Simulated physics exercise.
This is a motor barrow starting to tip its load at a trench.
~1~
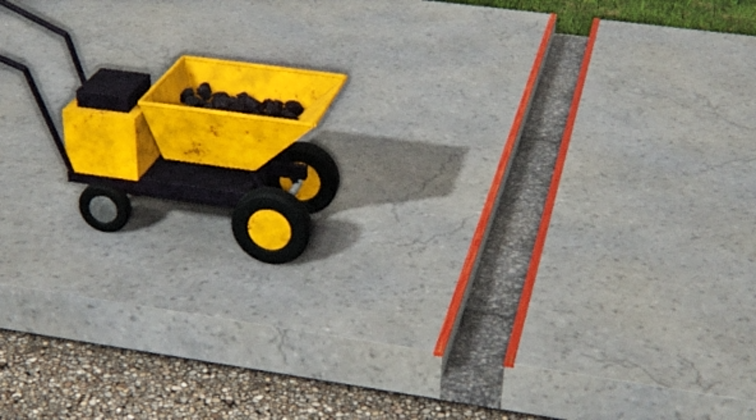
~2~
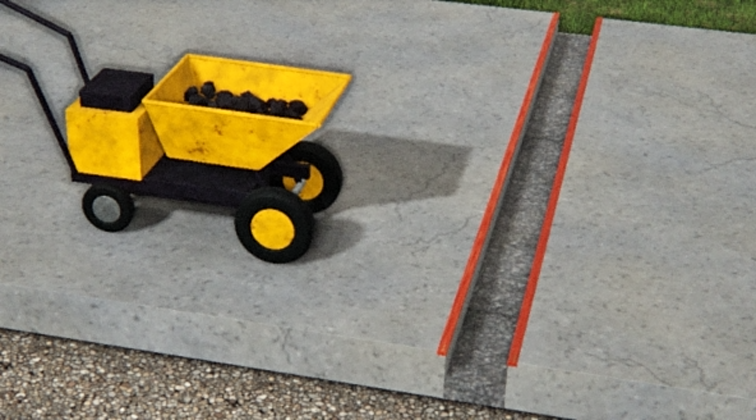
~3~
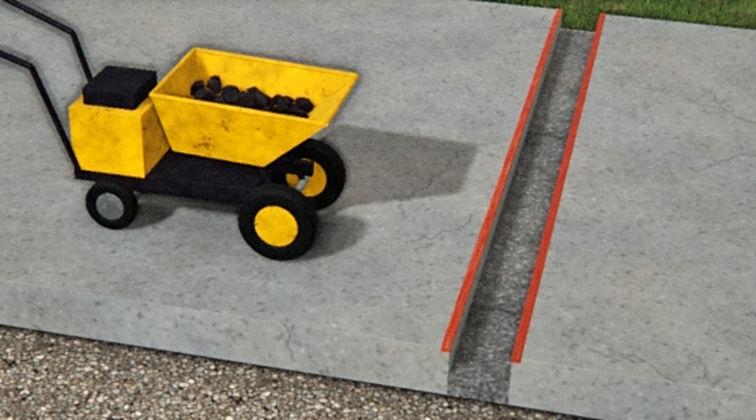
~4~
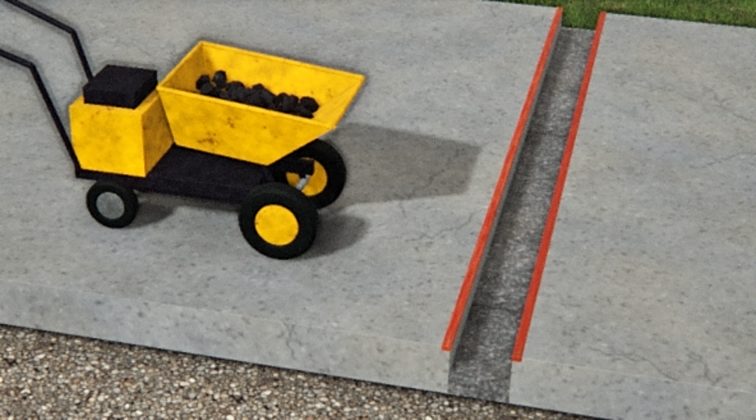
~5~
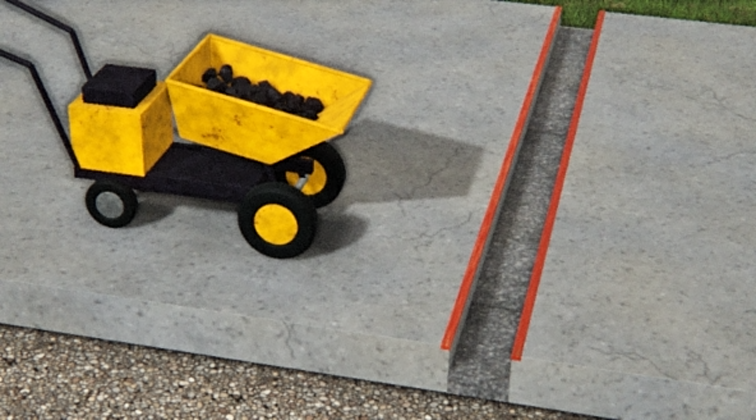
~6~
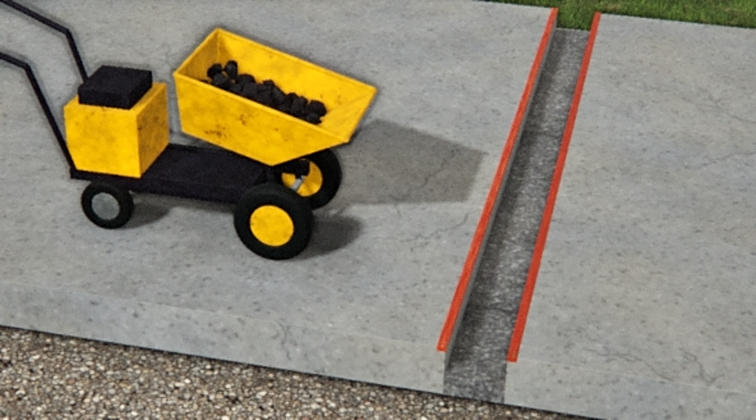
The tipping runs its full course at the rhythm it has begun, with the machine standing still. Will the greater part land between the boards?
In the trench: Less than half.
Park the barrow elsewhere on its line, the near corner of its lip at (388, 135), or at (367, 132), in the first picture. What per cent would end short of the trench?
The first gives 0 %, the second 10 %.
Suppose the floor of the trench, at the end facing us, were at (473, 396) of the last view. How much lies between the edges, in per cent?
Roughly 30 in a hundred.
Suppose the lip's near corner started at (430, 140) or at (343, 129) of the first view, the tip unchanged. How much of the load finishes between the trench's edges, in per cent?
First some 20, then 60 per cent.
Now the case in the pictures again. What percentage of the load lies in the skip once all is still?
Near 25 %.
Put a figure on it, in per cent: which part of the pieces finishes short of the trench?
Near 50 %.
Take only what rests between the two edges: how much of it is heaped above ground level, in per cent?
Near 0 %.
Soon, skip tipped steeply; all in the skip.
A while on, skip tipped right over; most in the skip; about a quarter short of the trench; a stray few falling.
Towards the end, skip tipped right over; about a quarter in the skip; about half short of the trench; about a quarter in or heaped over the trench.
Finally, skip tipped right over; about a quarter in the skip; about half short of the trench; about a quarter in or heaped over the trench; none beyond it.
